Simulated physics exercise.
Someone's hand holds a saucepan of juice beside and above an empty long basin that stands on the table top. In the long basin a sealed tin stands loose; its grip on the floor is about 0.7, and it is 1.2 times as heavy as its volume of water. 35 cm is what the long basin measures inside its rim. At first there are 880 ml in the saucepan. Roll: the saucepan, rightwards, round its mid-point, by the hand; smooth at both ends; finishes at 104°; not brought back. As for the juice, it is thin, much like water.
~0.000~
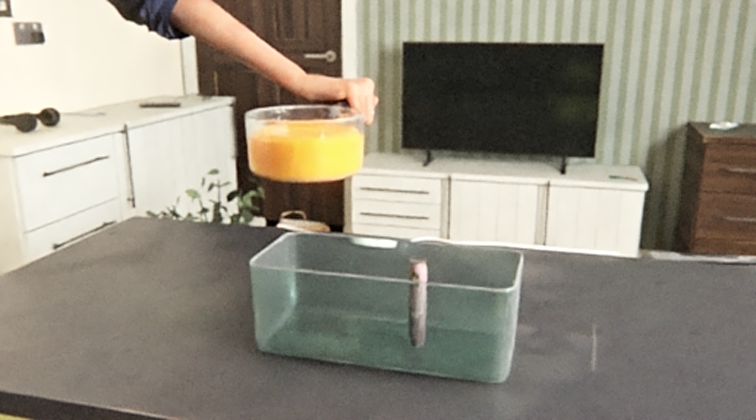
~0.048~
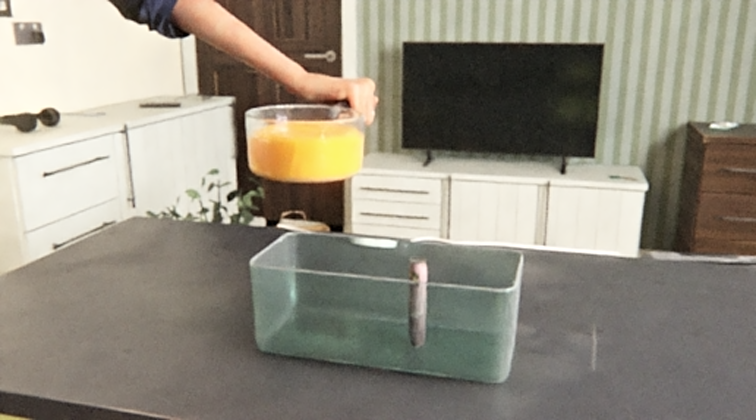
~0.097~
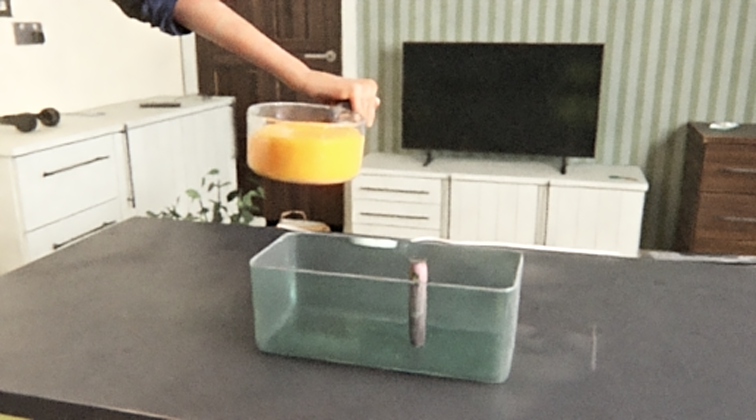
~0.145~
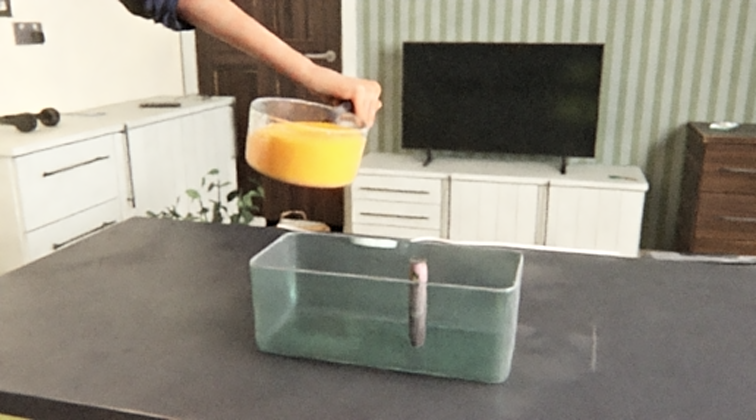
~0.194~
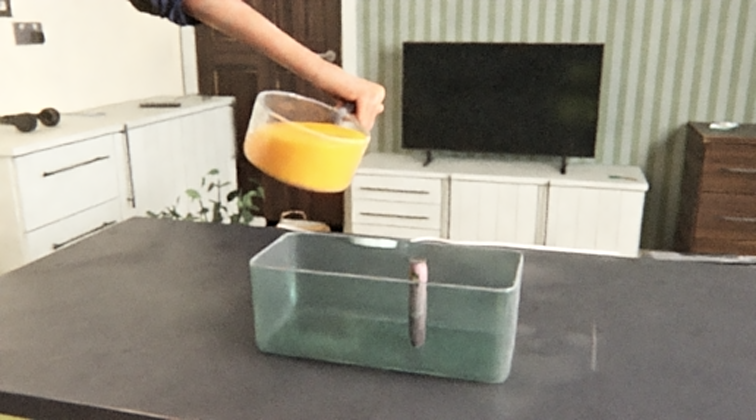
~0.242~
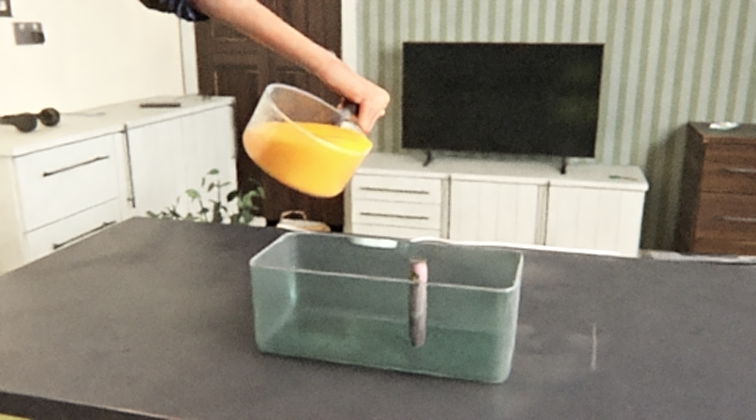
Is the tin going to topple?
It overturns.
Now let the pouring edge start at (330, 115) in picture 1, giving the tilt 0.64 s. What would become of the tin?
Then it stays on its base.
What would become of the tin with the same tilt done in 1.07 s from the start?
The tin tips over.
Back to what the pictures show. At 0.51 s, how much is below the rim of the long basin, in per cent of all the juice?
Near 24 in a hundred.
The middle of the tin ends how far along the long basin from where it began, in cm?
All told, the tin's centre has moved close to 6.5 cm.
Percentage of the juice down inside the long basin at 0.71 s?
86 %, more or less.
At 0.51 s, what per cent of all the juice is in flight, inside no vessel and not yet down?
About 46 per cent.
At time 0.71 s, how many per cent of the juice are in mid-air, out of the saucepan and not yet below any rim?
Close to 7 %.
After 0.51 s the tilt is 94° and 29 per cent is still to pour; the tin stands where it began.
After 0.71 s the tilt is 104° and 7 per cent is still to pour; the tin leans 28°.
After 0.92 s the tilt is 104° and 1 per cent is still to pour; the tin lies on its side.
After 1.14 s the tilt is 104° and 0 per cent is still to pour; the tin lies on its side.
In the end the tin lies on its side.
